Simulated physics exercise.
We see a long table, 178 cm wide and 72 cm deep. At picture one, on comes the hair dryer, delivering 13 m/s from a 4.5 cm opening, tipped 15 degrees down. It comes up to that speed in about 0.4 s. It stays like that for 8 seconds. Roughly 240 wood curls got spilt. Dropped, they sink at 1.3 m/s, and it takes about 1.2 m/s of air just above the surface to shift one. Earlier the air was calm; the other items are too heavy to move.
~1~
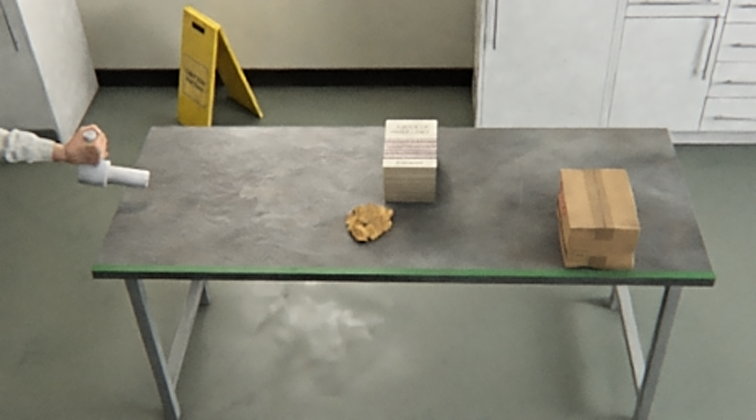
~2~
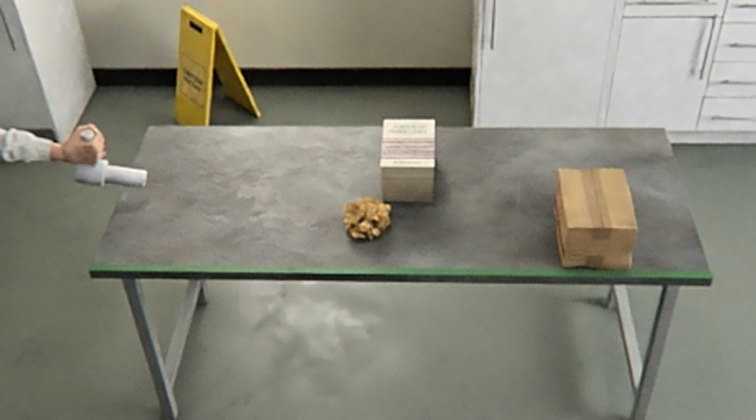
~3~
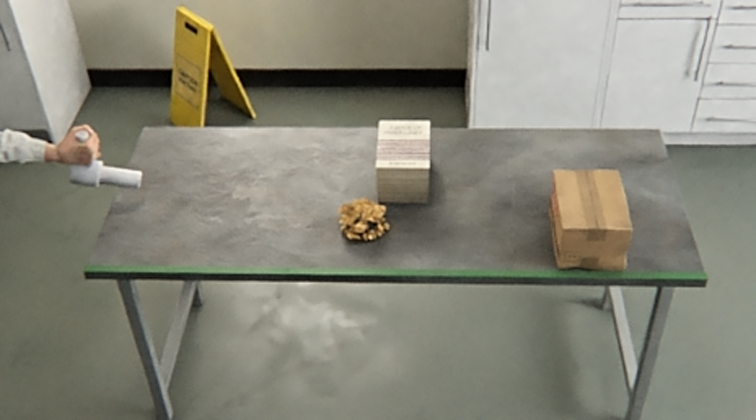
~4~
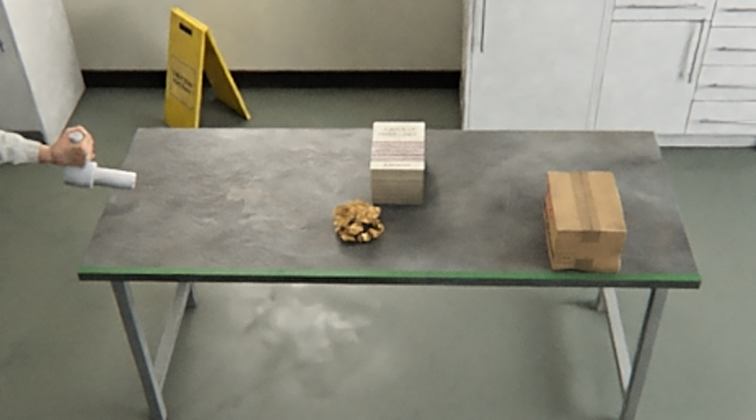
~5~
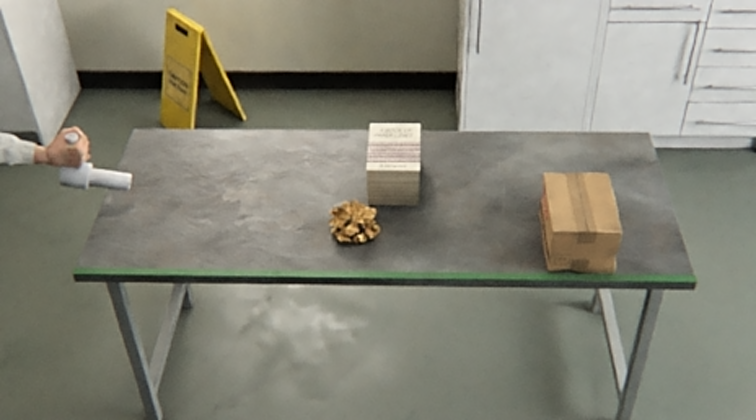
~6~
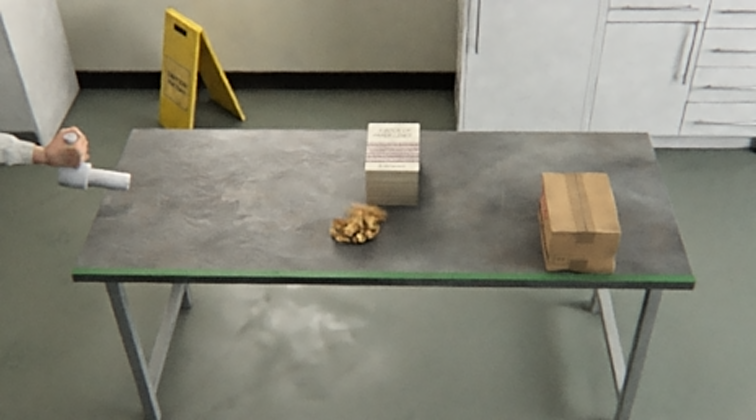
A small pile of wood curls stirs on the table as a hand holds a hair dryer.
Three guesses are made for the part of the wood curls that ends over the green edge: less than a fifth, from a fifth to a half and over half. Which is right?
The share ends up past the halfway mark.
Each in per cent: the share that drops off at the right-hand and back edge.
About 1 per cent right-hand, about 0 per cent back.
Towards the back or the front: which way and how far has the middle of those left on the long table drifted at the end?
The middle moved forwards, roughly 5 cm.
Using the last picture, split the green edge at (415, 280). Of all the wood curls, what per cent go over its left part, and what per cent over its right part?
About 0 per cent left, about 80 per cent right.
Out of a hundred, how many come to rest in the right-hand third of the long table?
It comes out near 20 in a hundred.
Then, 1.2 s after the last picture, 35 % are on the move or not yet settled, 61 % are over the green edge; the middle of those still in play is near (537, 235).
Then, 2.2 s after the last picture, 26 % are on the move or not yet settled, 65 % are over the green edge; the middle of those still in play is near (537, 235).
Then, 4.0 s after the last picture, 18 % are on the move or not yet settled, 72 % are over the green edge; the middle of those still in play is near (537, 234).
Then, 7.6 s after the last picture, at the end, 80 % are over the green edge; the middle of those still in play is near (536, 233).
